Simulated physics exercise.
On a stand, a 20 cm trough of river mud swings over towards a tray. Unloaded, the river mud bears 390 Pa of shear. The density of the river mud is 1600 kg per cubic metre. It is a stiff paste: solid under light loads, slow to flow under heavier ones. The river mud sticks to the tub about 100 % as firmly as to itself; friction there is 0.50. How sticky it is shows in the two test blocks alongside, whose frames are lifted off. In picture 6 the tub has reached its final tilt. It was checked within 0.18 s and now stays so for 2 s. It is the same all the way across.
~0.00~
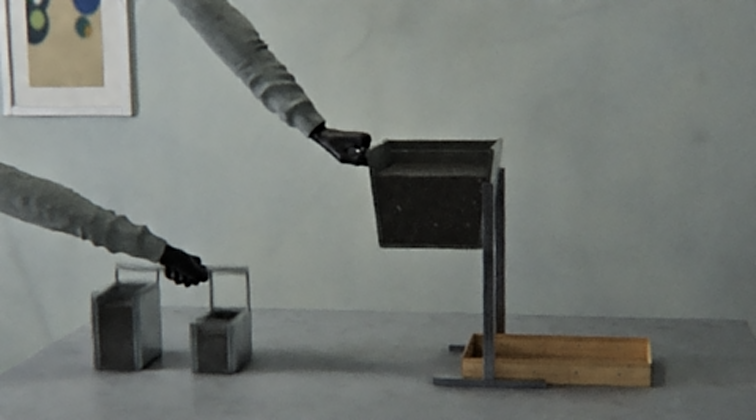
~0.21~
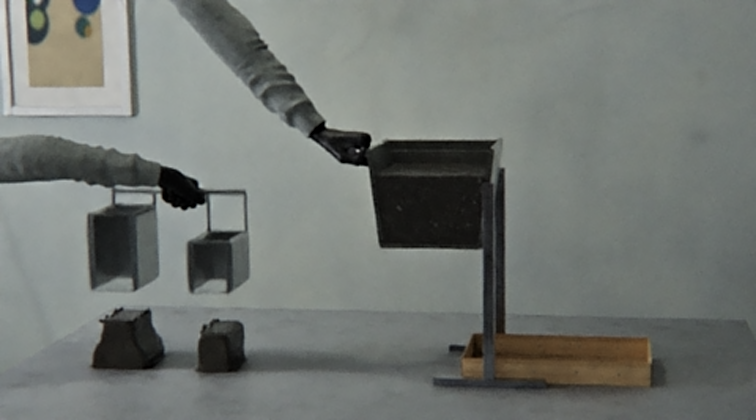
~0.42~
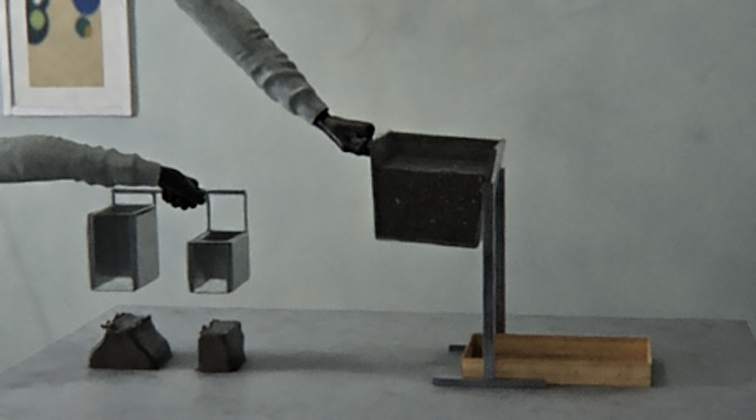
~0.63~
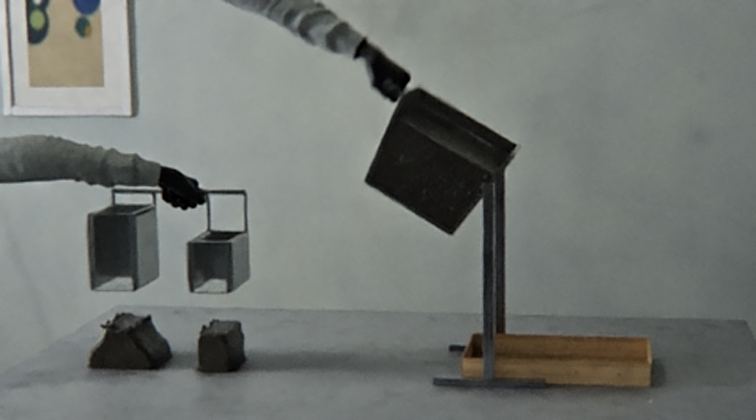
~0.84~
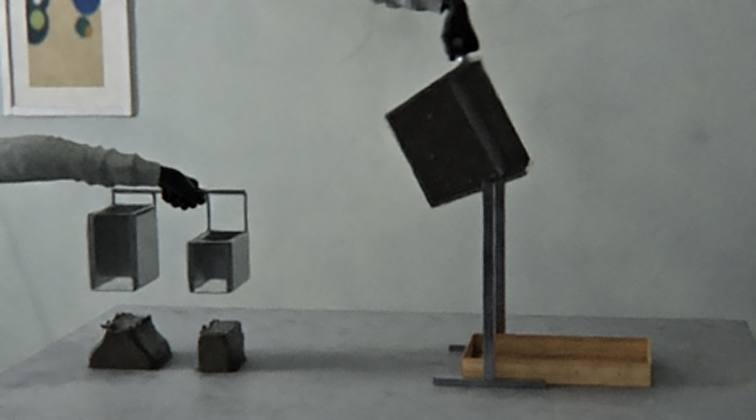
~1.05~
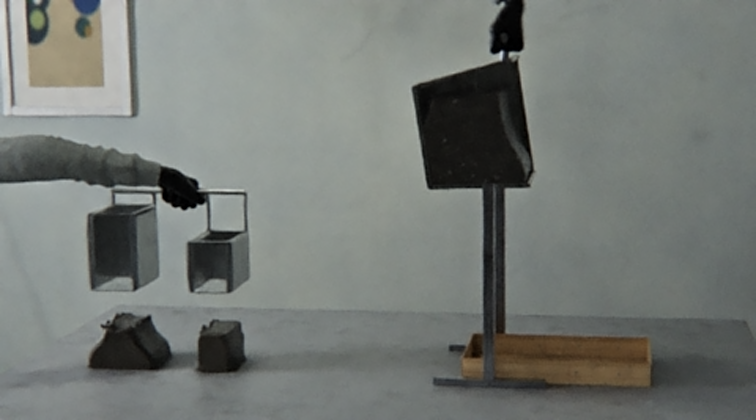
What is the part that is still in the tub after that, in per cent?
About 51 %.
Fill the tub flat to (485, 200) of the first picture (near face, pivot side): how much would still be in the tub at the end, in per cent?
In that case some 95 per cent.
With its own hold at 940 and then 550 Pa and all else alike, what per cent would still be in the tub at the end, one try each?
In that order: 100 %, 65 %.
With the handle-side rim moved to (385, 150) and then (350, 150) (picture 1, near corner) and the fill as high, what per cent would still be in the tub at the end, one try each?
In that order: 65 %, 40 %.
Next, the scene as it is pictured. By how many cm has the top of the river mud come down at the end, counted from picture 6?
About 10 cm.
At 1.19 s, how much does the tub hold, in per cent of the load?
Some 85 per cent.
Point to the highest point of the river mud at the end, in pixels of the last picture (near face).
At about (459, 141).
By 1.19 s, the tub is at 82 degrees and holds 84 %.
By 1.36 s, the tub is at 82 degrees and holds 60 %.
By 1.53 s, the tub is at 82 degrees and holds 51 %.
By 1.70 s, the tub is at 82 degrees and holds 51 %.
By 3.05 s, at the end, the tub is at 82 degrees and holds 51 %.
